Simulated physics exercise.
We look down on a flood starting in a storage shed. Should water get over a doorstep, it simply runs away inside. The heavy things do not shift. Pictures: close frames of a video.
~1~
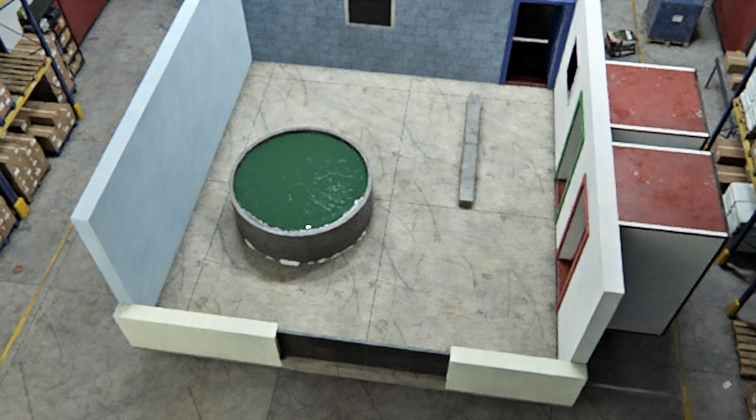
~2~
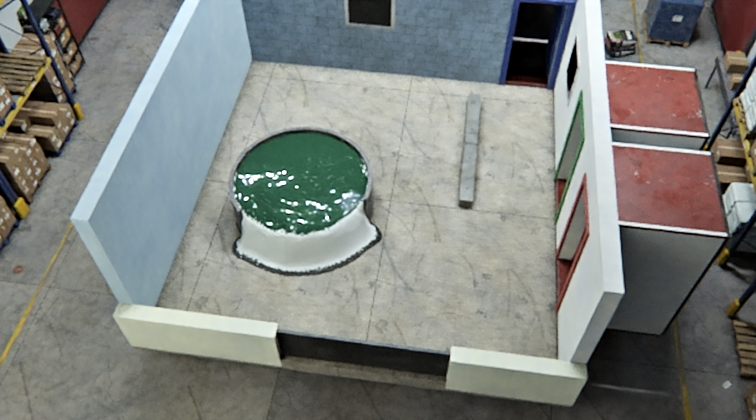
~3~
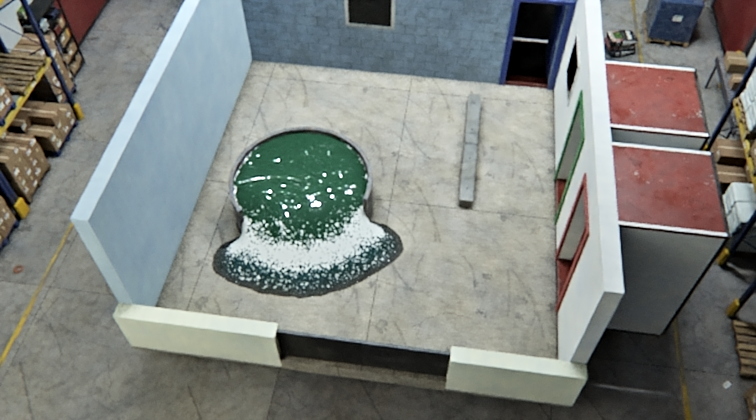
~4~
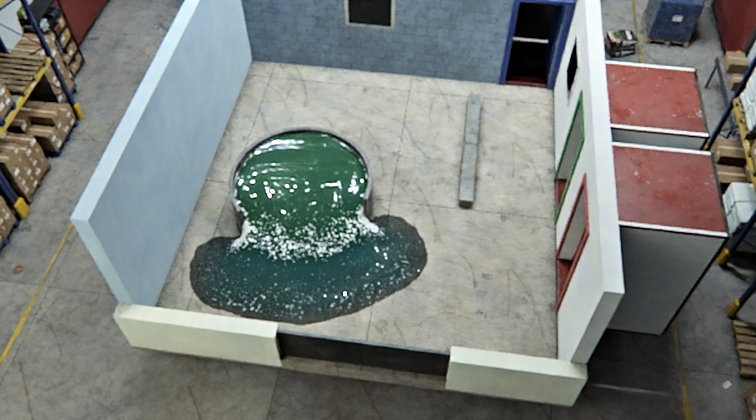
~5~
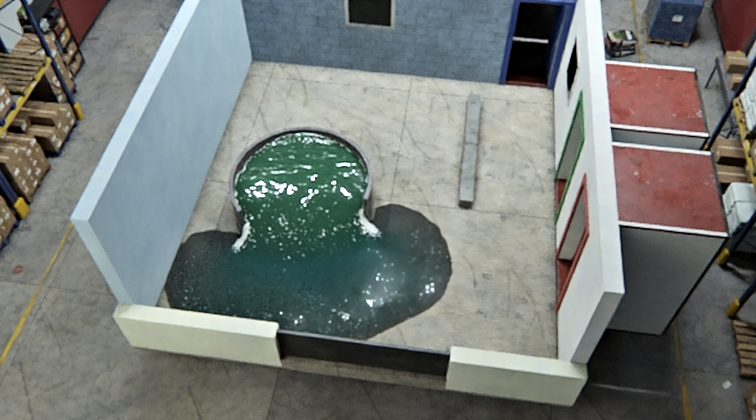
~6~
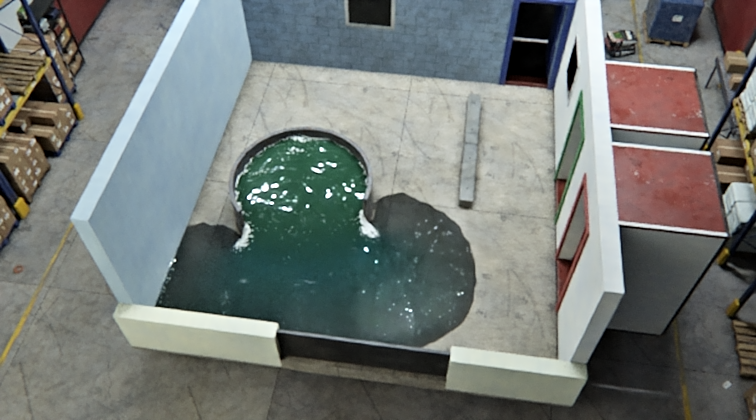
The footage shows a round tank of green water in a walled enclosure, still at first, before water pours from its near side and spreads in a widening dark pool across the floor toward the low front walls.
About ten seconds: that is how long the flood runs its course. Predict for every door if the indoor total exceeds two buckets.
Prediction: The red door exceeds it, the blue door exceeds it, the green door does not exceed it.
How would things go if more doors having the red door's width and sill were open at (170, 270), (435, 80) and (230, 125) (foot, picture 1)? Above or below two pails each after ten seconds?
In that order: Takes more, stays under, stays under.
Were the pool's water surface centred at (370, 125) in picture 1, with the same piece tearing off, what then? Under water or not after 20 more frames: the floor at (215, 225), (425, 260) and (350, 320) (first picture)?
Taking them in the order asked: Inundated, then inundated, then inundated.
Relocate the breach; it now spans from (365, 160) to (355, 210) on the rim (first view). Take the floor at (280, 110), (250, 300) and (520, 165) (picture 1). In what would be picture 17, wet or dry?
Going through them, the first would be still bare, the next still bare and the last submerged.
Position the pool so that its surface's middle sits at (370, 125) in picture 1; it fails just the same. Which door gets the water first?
Answer: The red one.
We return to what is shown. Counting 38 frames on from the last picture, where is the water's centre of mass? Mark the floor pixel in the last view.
Centre of mass: Roughly (384, 216).
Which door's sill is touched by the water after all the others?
Going by the pictures, I'd say the door marked blue.
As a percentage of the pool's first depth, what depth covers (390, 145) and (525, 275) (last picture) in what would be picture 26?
Approx. 0 % then 25 %.
A moment on, water covers 35 % of the floor; the red door wet at the sill, nothing in, the blue door not reached, the green door not reached.
Next, water covers 35 % of the floor; the red door wet at the sill, nothing in, the blue door not reached, the green door not reached.
Then, water covers 55 % of the floor; the red door over two buckets in, the blue door not reached, the green door wet at the sill, nothing in.
Later, water covers 85 % of the floor; the red door far over two buckets in, the blue door far over two buckets in, the green door wet at the sill, nothing in.
In the end, water covers 100 % of the floor; the red door far over two buckets in, the blue door far over two buckets in, the green door wet at the sill, nothing in.
